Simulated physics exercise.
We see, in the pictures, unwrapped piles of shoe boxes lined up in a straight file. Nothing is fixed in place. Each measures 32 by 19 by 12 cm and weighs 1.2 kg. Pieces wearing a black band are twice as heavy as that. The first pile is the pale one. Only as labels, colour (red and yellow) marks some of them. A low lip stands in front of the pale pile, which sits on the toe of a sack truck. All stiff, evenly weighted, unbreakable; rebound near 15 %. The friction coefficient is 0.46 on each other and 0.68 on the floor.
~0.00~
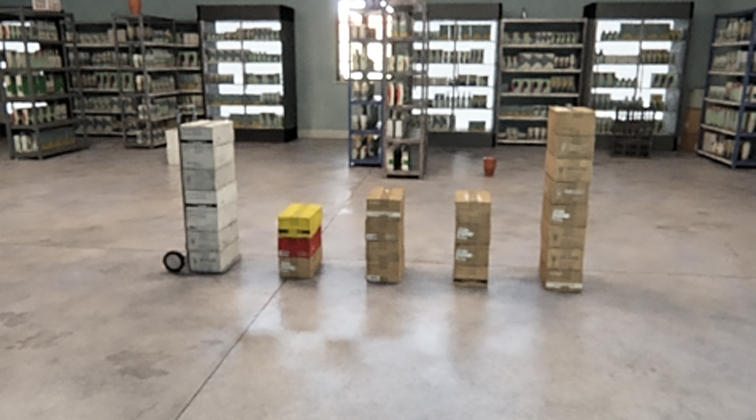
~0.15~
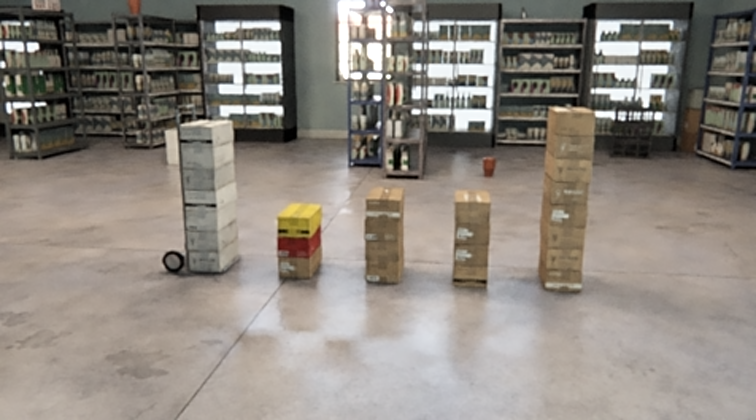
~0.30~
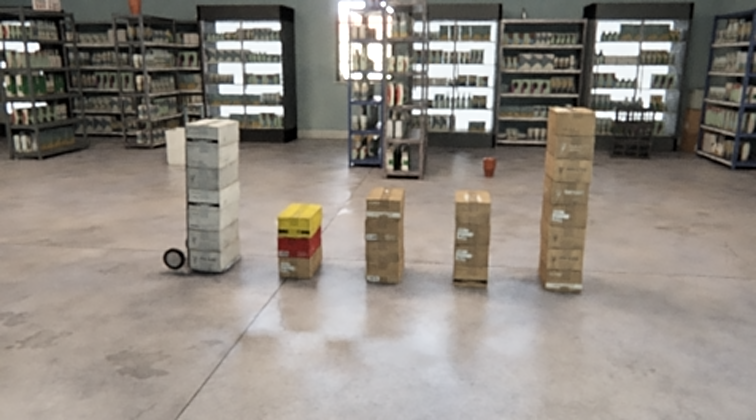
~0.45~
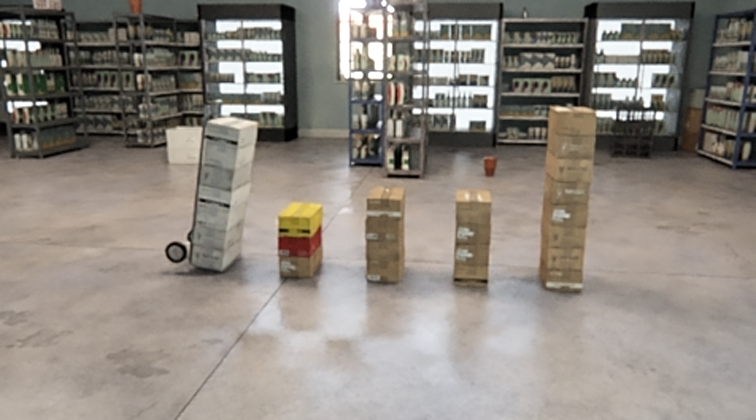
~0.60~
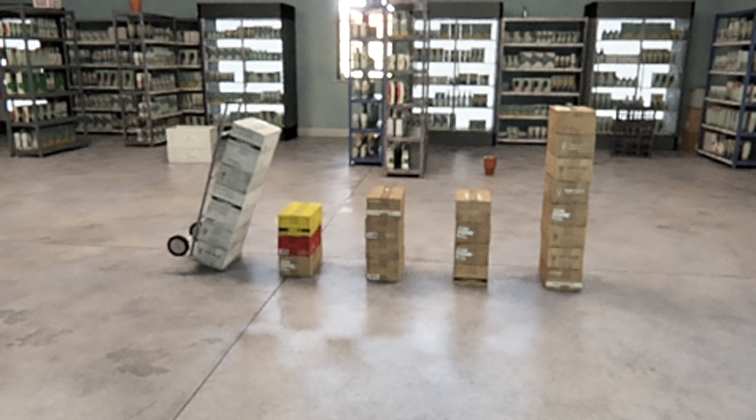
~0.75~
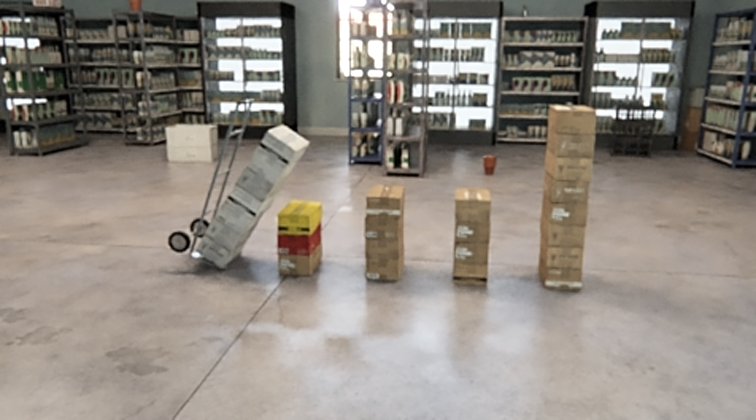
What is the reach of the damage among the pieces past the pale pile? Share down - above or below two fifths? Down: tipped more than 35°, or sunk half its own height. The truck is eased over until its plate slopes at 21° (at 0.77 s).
Below.
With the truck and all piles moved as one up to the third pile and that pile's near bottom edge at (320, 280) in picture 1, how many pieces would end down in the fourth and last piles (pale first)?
Down per pile: Fourth 0; last 0.
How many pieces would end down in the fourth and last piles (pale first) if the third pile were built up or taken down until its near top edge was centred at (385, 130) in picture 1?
Result: Fourth pile 0, last pile 0.
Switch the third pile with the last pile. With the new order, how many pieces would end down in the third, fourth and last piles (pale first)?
Count of fallen pieces - third: 0; fourth: 0; last: 0.
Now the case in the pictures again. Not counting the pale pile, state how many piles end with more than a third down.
Count: 0.
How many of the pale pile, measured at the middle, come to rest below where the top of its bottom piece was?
The number is 3.
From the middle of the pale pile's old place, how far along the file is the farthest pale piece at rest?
About 90 cm along.
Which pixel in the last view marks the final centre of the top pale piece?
End position: Near (335, 261) px.
By 0.82 s, 7 of the pale pile down; none of the 19 other boxes down.
By 0.98 s, 7 of the pale pile down; none of the 19 other boxes down, 1 disturbed; yellow box moved 6 cm.
By 1.26 s, 7 of the pale pile down; none of the 19 other boxes down, 6 disturbed; red box moved 27 mm; yellow box moved 8 cm.
When it is over (2.3 s), 7 of the pale pile down; none of the 19 other boxes down, 5 disturbed; red box moved 24 mm; yellow box moved 9 cm. That is 0 per cent. In pixels of the last frame, middles, red box near (304, 237), yellow box near (315, 218).
